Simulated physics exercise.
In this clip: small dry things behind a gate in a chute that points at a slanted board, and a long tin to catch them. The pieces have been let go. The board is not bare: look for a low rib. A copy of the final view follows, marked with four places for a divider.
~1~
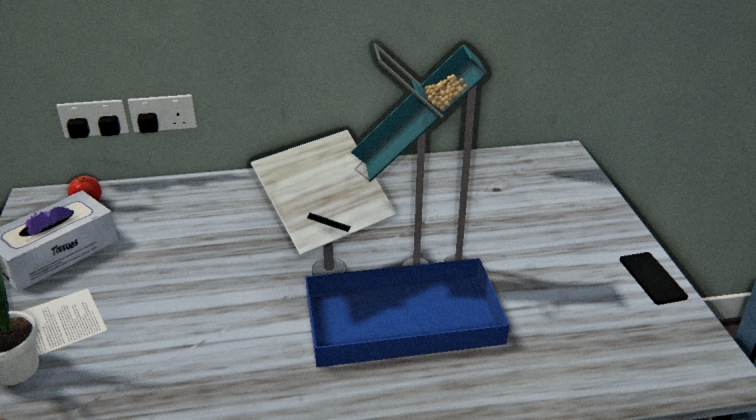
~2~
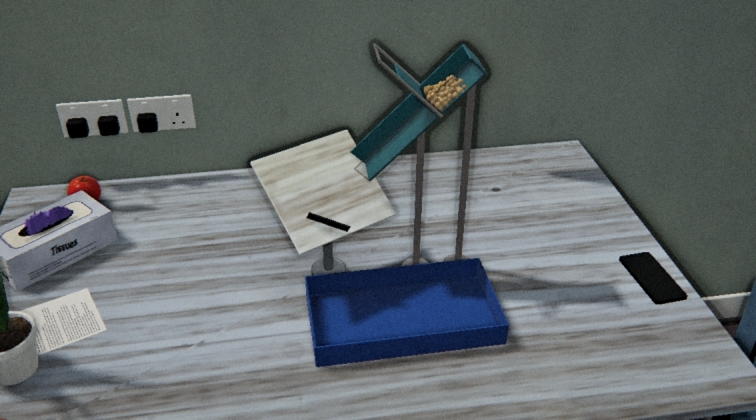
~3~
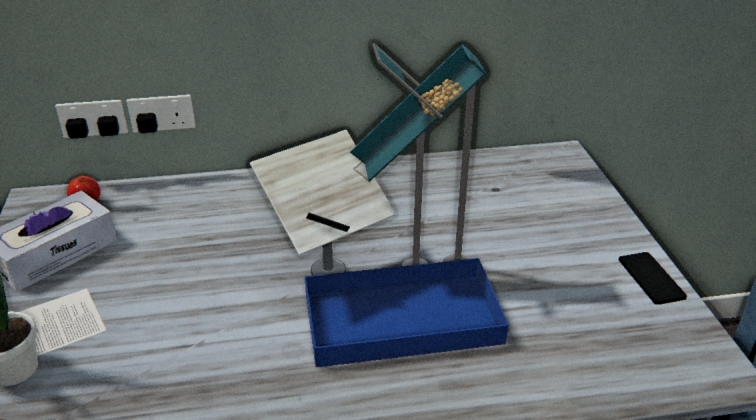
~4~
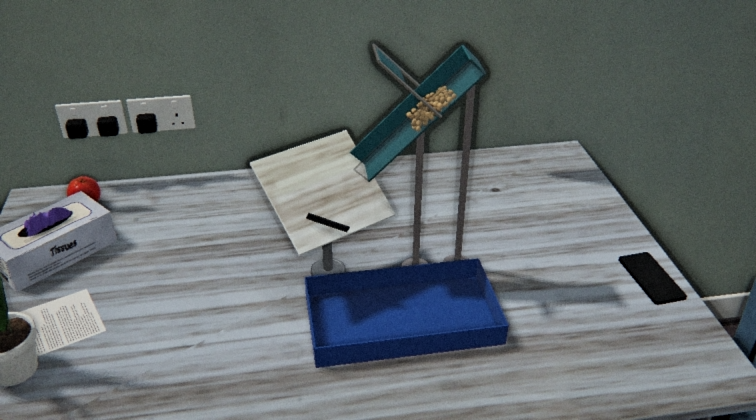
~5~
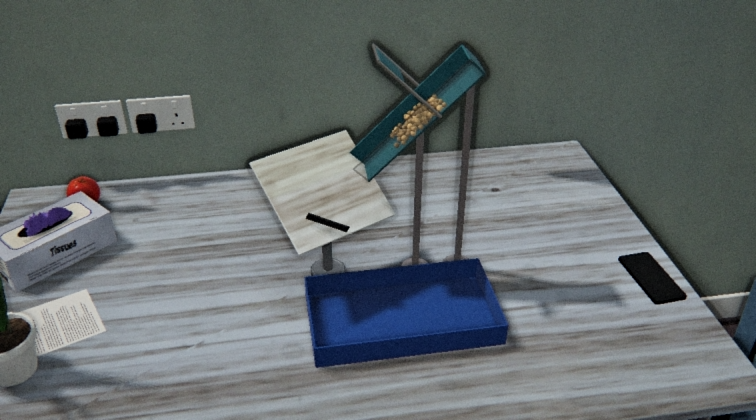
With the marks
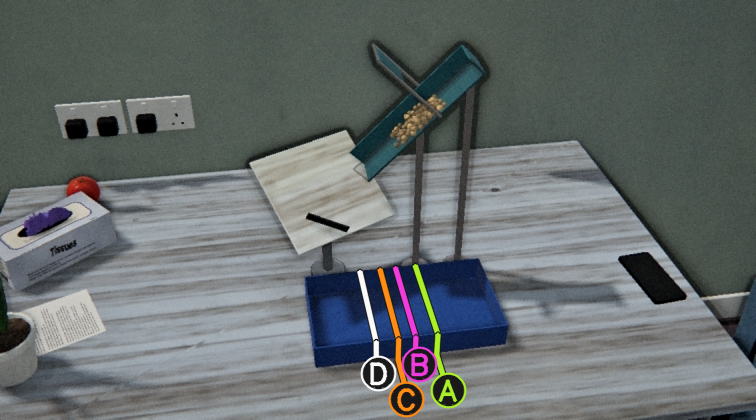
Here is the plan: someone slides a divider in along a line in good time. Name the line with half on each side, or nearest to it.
C is best.
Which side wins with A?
The left side.
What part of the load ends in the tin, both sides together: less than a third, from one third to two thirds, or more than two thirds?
More than two thirds.
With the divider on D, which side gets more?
The right side.
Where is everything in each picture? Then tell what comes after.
Load behind the gate at (441, 94), dried chickpeas; lip of the chute at (368, 173), sloping fairly steeply, in the first picture.
Middle of the board at (325, 188), tilted fairly steeply; middle of its low edge at (350, 233); of its high edge at (301, 145), in the second picture.
Front corners of the tin at (315, 348) and (508, 325), empty; front of the load at (426, 108), in the third picture.
Middle of the load at (428, 104); its front at (415, 127), about a quarter of the way to the lip; rib from (308, 213) to (350, 228), in the fourth picture.
Middle of the load at (415, 118); its front at (393, 135), about half of the way to the lip, in the fifth picture.
On the marked copy, line A crosses the front rim at (437, 333); line B crosses the front rim at (415, 336); line C crosses the front rim at (398, 338); line D crosses the front rim at (376, 341).
Choosing A, of what is caught, all on the left of the divider, none on the right.
Choosing B, of what is caught, nearly all on the left of the divider, a small part on the right.
Choosing C, of what is caught, about two thirds on the left of the divider, about a third on the right.
Choosing D, of what is caught, a small part on the left of the divider, most on the right.
